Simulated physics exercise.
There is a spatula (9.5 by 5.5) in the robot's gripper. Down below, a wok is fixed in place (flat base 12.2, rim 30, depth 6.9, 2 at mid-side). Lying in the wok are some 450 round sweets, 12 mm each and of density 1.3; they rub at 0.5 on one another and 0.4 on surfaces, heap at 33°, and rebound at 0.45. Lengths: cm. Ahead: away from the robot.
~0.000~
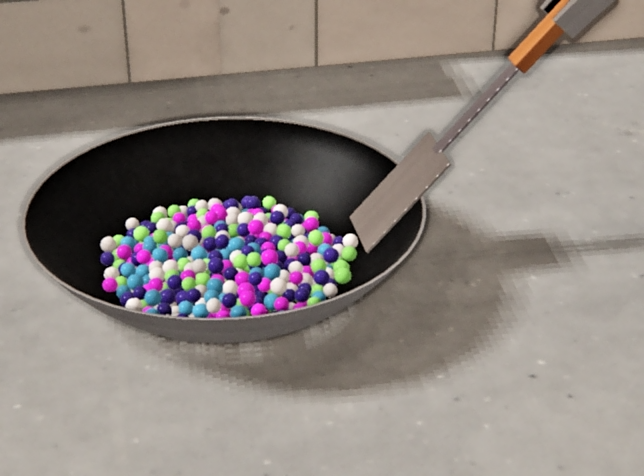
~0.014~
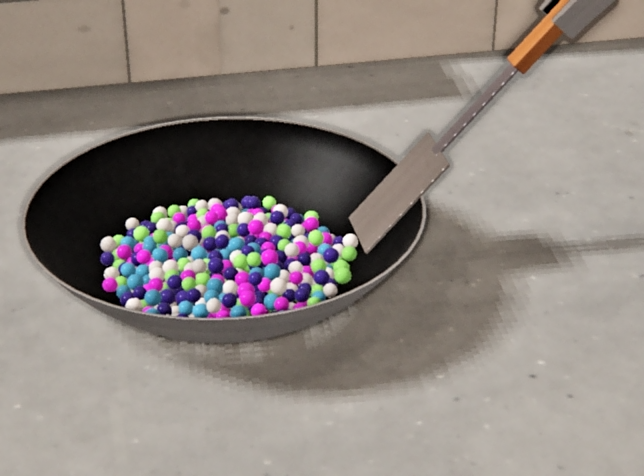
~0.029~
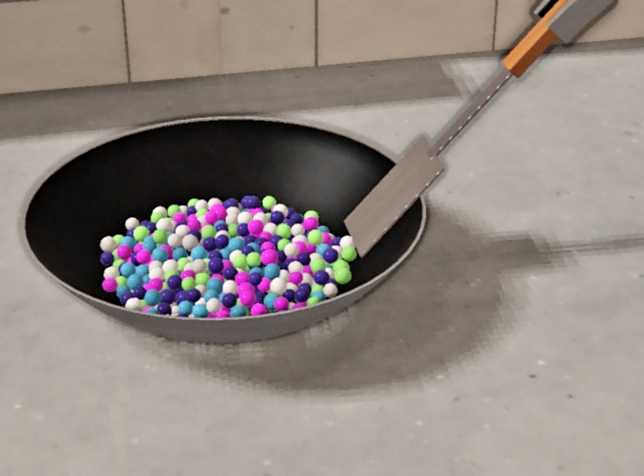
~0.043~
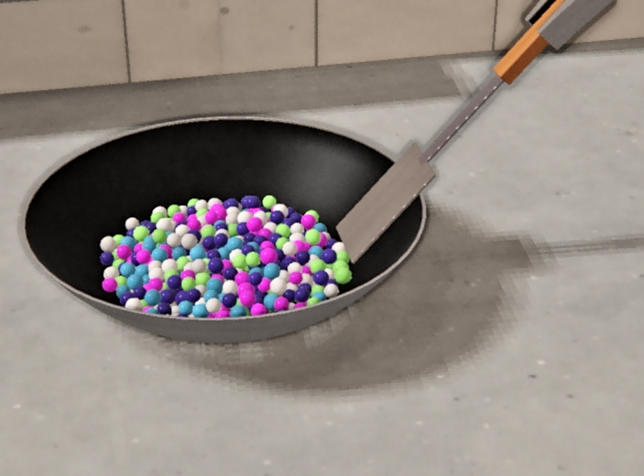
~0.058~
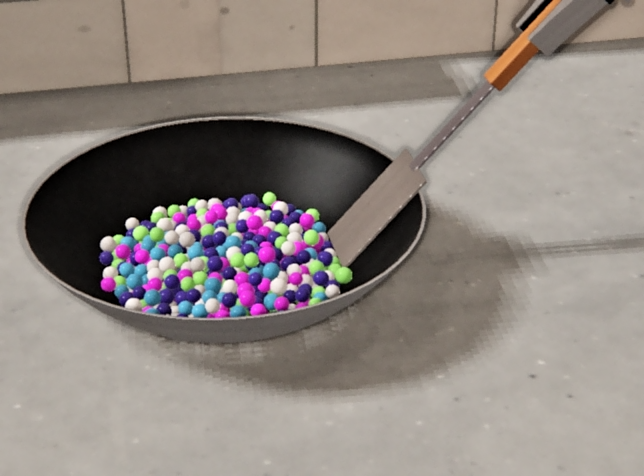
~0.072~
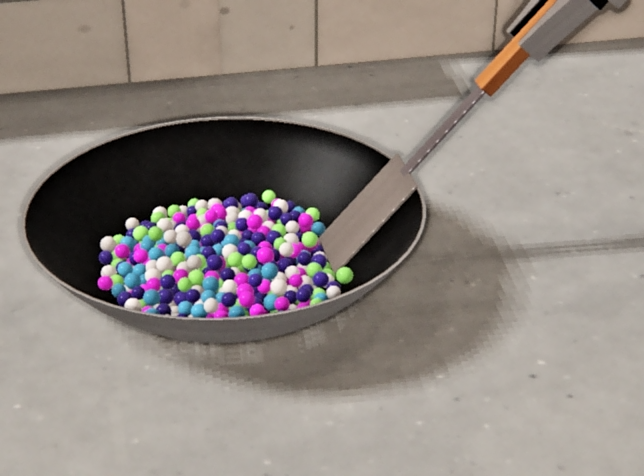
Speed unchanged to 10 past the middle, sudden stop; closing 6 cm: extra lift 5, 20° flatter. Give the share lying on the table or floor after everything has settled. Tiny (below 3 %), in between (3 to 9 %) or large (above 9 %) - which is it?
In between, so 3 to 9 %.
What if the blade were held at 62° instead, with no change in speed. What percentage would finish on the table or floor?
In that case, around 5 percent would end up on the table or floor.
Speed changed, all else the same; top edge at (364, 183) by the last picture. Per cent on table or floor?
Share: Roughly 15 %.
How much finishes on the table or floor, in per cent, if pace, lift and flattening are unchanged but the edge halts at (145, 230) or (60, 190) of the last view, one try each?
Estimates, in order: 0 % and 15 %.
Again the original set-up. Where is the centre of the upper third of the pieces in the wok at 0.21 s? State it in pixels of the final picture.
Near (192, 250).
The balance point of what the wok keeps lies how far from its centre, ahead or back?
Offset forward: Around 3.0 cm.
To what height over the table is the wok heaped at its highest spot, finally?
Top of the heap: Roughly 6.0 cm above the table top.
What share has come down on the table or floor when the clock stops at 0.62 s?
About 4 per cent.
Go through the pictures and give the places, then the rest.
In the first picture, spatula top edge at (440, 148), sloping 48°; upper third of the load around (229, 251), from x 110 to 350, top at y 205; 452 in the wok.
In the second picture, spatula top edge at (439, 148), sloping 48°; upper third of the load around (229, 251), from x 110 to 350, top at y 205.
In the third picture, spatula top edge at (434, 152), sloping 48°; upper third of the load around (229, 251), from x 110 to 350, top at y 205.
In the fourth picture, spatula top edge at (425, 159), sloping 48°; upper third of the load around (229, 251), from x 105 to 345, top at y 200.
In the fifth picture, spatula top edge at (416, 165), sloping 48°; upper third of the load around (222, 251), from x 105 to 345, top at y 200.
In the sixth picture, spatula top edge at (407, 170), sloping 48°; upper third of the load around (221, 251), from x 105 to 345, top at y 195; 452 in the wok.
After 0.21 s, sloping 48°, highest piece 4 above the table; 452 in the wok.
After 0.35 s, sloping 43°, highest piece 6 above the table; 452 in the wok.
After 0.62 s, sloping 28°, highest piece 7 above the table; 426 in the wok, 20 on the table or floor, 6 on the blade or in flight.
After 1.67 s, sloping 28°, highest piece 6 above the table; 426 in the wok, 26 on the table or floor.
At rest, 426 in the wok, 26 on the table or floor. That is 6 % on the table or floor.
